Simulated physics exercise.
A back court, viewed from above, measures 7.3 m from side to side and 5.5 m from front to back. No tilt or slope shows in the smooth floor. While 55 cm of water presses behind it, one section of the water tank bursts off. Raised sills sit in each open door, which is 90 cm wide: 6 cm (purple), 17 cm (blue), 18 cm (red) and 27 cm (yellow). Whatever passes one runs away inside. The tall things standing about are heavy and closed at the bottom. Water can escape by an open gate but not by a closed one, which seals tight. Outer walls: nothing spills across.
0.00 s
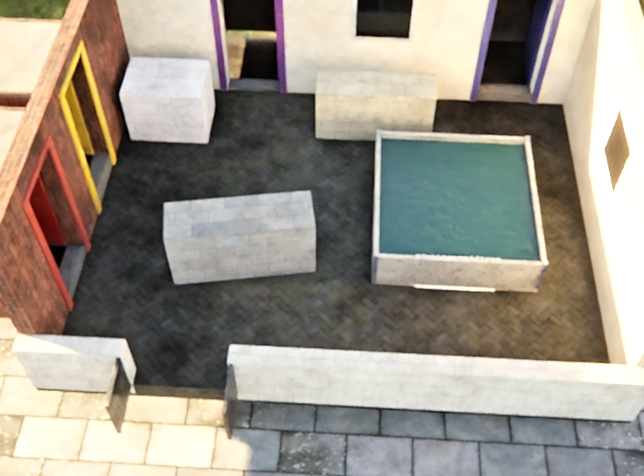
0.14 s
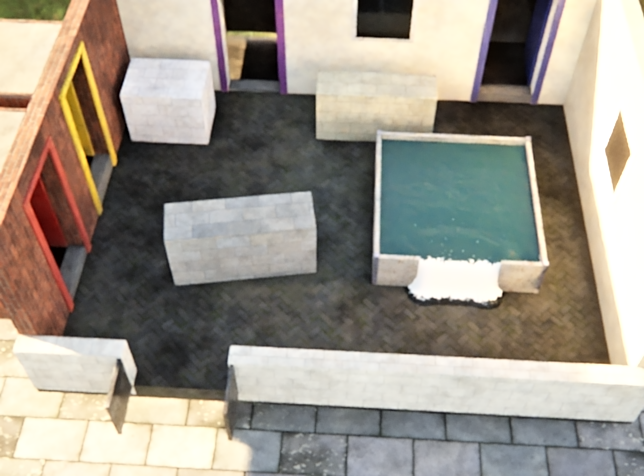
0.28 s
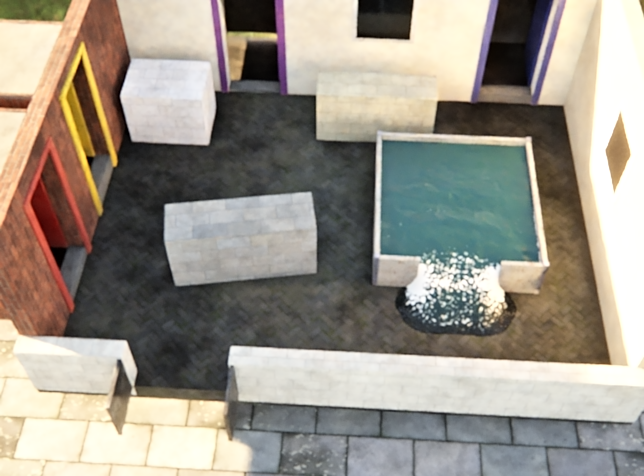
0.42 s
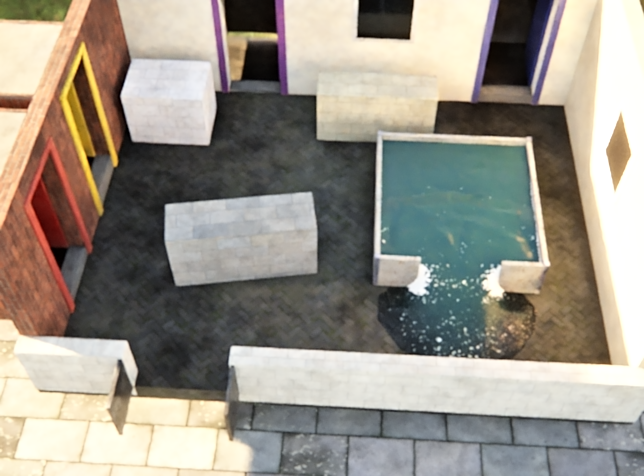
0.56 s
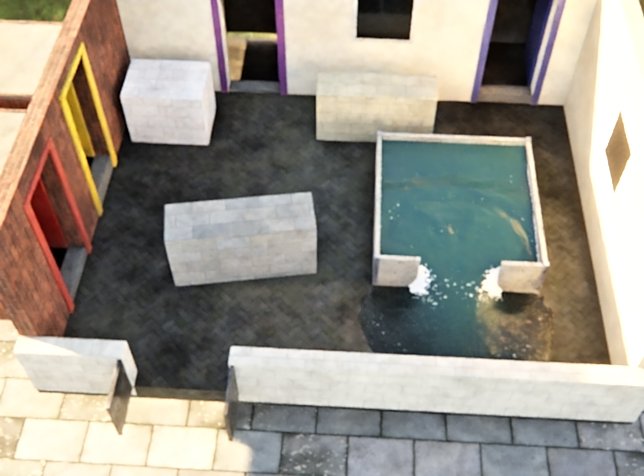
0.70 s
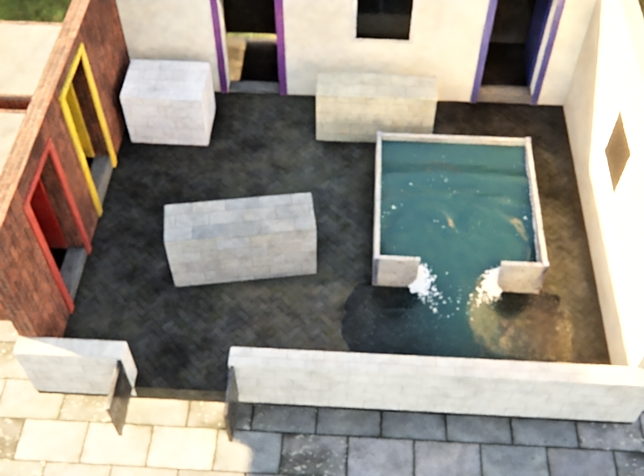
A square tank of blue-green water stands at the right of a walled court with dark paving, seen from above by a still camera. Pale blocks sit at the left, centre and back, with red and yellow doorways at left and purple ones behind. The tank's near side bursts open, white foam gushes out, and a dark sheet of water spreads toward the low front wall and sideways.
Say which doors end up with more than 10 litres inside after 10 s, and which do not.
As I see it, the purple door lets in less than the cap, the blue door lets in less than the cap, the red door lets in less than the cap, the yellow door lets in less than the cap.
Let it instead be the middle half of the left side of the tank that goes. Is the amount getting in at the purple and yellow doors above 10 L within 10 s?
Against that limit: Purple above, yellow under.
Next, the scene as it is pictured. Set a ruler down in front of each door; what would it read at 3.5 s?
Door by door in cm, purple shows 0, blue shows 0, red shows 17, yellow shows 0.
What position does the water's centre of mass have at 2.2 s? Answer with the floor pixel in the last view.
Around (451, 271).
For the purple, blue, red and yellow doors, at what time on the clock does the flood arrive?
Times: Purple 6.5 seconds, blue 3.6 seconds, red 3.0 seconds, yellow 3.8 seconds.
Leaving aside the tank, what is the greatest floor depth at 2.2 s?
It tops out at some 40 cm.
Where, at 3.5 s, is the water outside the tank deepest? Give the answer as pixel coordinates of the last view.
Pixel (596, 394), about.
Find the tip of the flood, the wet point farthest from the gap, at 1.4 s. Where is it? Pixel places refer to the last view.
Around pixel (274, 377).
After 1.4 s water covers 15 % of the floor and is deepest (38 cm) near (455, 387); purple door not reached, blue door not reached, red door not reached, yellow door not reached.
After 2.2 s water covers 30 % of the floor and is deepest (40 cm) near (611, 395); purple door not reached, blue door not reached, red door not reached, yellow door not reached.
After 3.5 s water covers 50 % of the floor and is deepest (28 cm) near (596, 394); purple door not reached, blue door not reached, red door 17 cm at the sill, 0 L in, yellow door not reached.
After 6.0 s water covers 75 % of the floor and is deepest (20 cm) near (596, 394); purple door not reached, blue door 15 cm at the sill, 2 L in, red door 13 cm at the sill, 2 L in, yellow door 4 cm at the sill, 0 L in.
After 10.0 s water covers 95 % of the floor and is deepest (18 cm) near (135, 97); purple door 7 cm at the sill, 1 L in, blue door 11 cm at the sill, 3 L in, red door 9 cm at the sill, 2 L in, yellow door 4 cm at the sill, 0 L in.
